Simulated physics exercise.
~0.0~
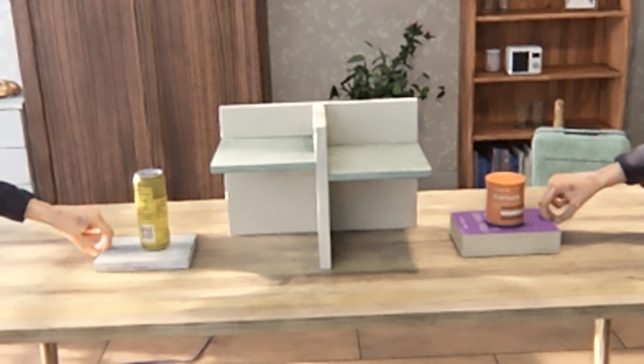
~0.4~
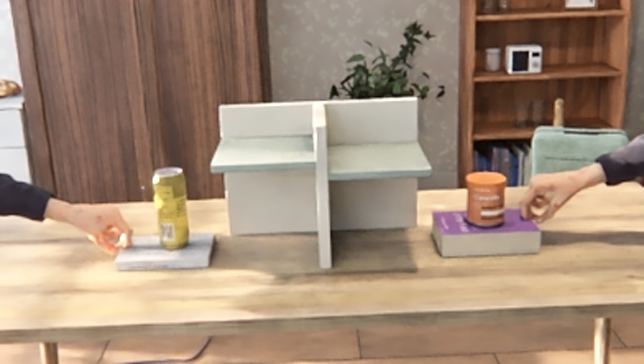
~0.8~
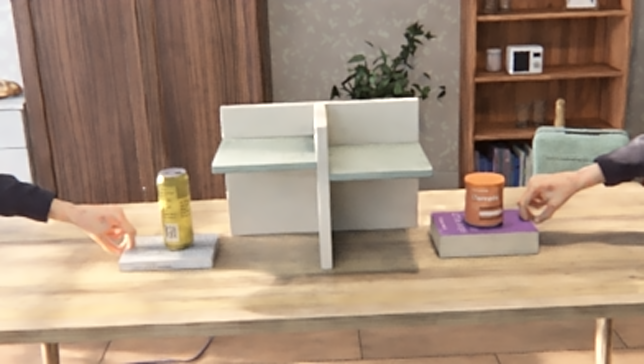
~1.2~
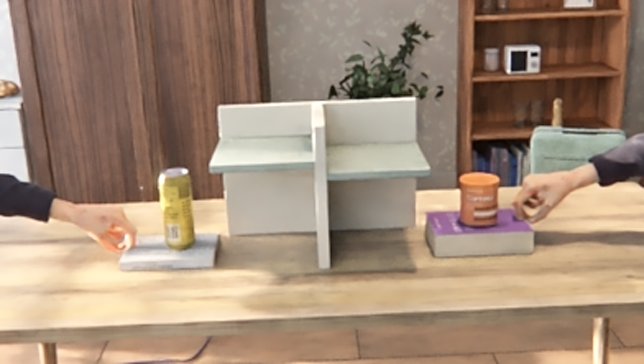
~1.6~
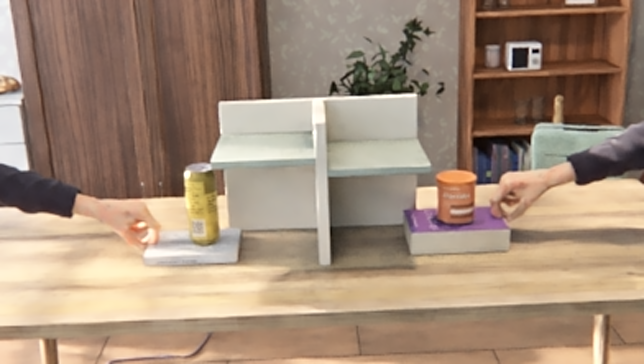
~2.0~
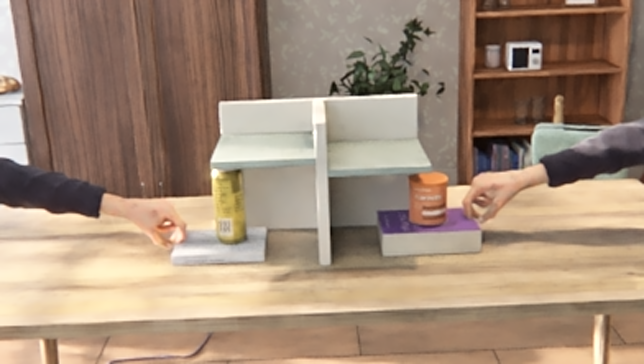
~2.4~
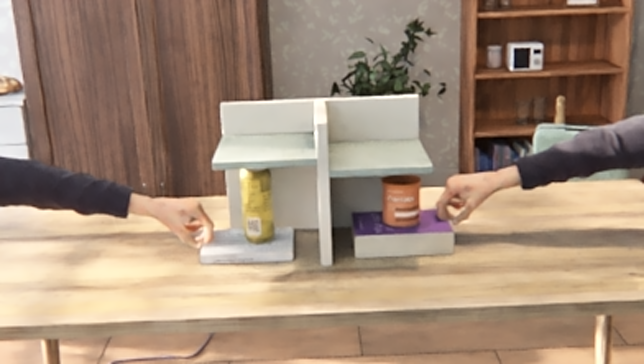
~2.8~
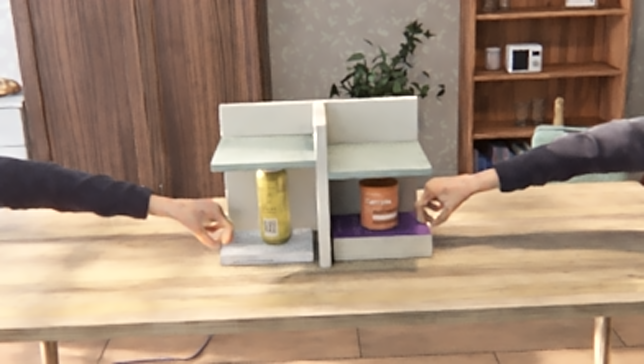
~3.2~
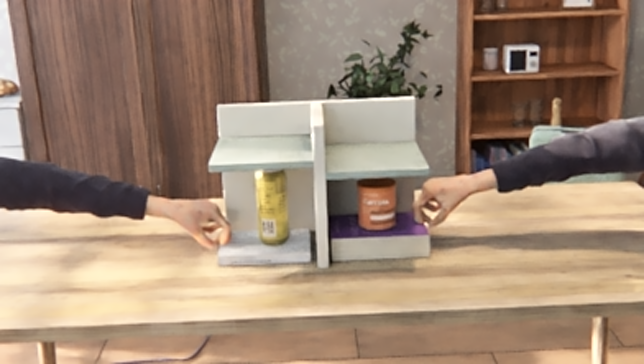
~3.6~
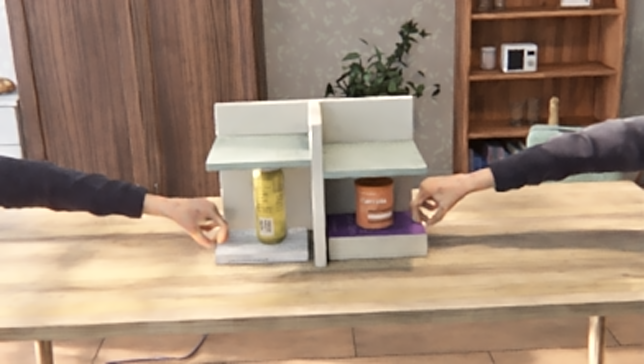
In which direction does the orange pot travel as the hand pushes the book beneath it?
The orange pot travels to the left, riding on the purple book until it is under the shelf on the right side of the rack.
